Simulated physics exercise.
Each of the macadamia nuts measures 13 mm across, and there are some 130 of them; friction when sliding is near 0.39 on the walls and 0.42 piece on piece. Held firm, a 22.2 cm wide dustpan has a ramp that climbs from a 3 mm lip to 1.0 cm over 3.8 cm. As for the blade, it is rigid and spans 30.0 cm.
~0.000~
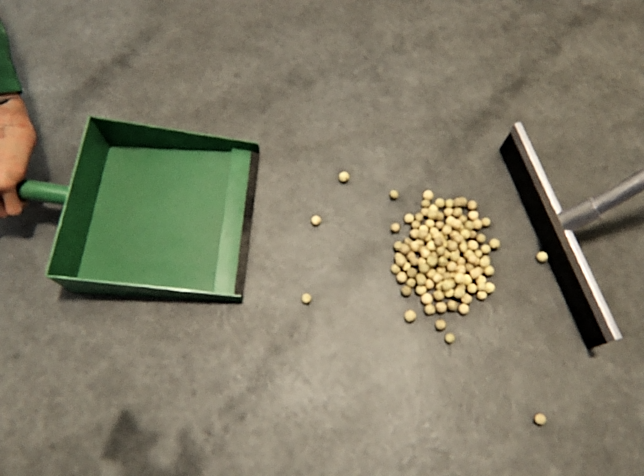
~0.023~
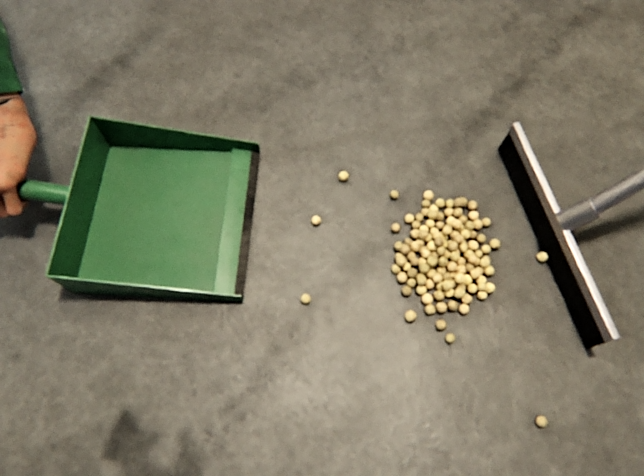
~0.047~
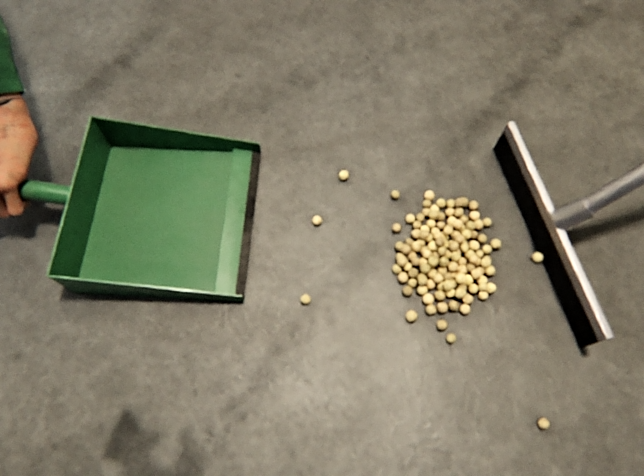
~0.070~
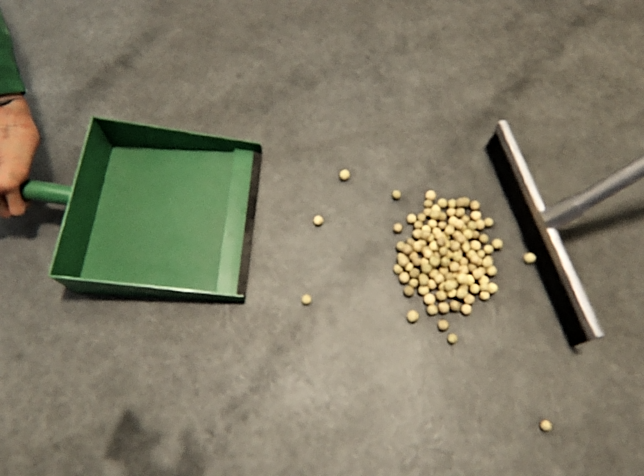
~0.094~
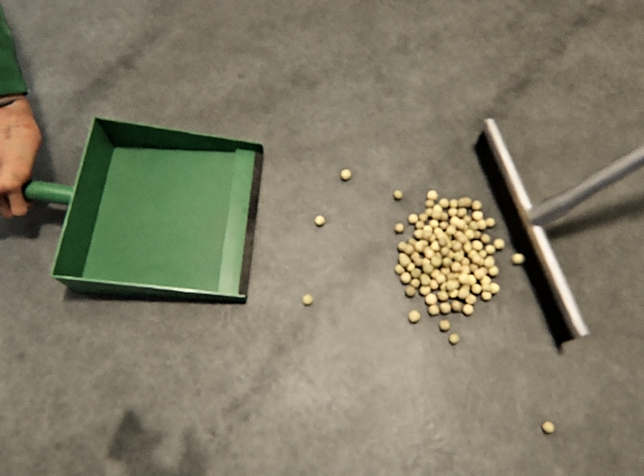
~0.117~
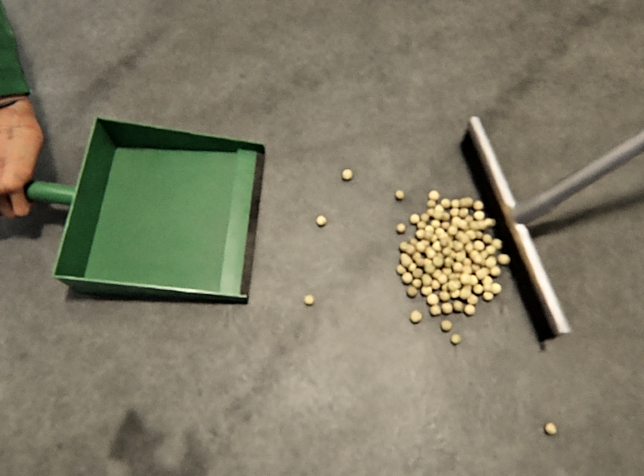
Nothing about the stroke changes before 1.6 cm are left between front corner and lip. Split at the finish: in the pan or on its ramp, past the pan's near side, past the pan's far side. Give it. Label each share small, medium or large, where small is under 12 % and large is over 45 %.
Pan: Medium. Near side: Medium. Far side: Small.
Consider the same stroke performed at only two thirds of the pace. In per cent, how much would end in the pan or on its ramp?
It would be around 15 percent.
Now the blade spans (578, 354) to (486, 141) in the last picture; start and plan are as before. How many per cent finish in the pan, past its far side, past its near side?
Per cent by place - pan 15, far side 0, near side 55.
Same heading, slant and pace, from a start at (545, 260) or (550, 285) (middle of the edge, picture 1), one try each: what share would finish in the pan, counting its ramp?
Around 30 percent, then around 30 percent.
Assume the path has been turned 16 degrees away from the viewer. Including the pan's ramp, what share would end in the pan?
Under that change, roughly 15 in a hundred.
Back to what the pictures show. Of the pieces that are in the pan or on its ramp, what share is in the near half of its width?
Something like 60 in a hundred.
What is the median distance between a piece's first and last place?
It works out to some 30 cm.
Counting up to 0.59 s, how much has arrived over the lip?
35 % so far.
After 0.26 s, middle of the blade 19 cm from the lip; 0 % over the lip, far side 0 %, near side 20 %.
After 0.36 s, middle of the blade 9 cm from the lip; 0 % over the lip, far side 0 %, near side 25 %.
After 0.59 s, middle of the blade 6 cm from the lip; 35 % over the lip, far side 0 %, near side 35 %.
In the end, at 1.7 s, pan 30 %, near side 35 %, far side 0 %, in front of the lip or behind the blade 35 %.
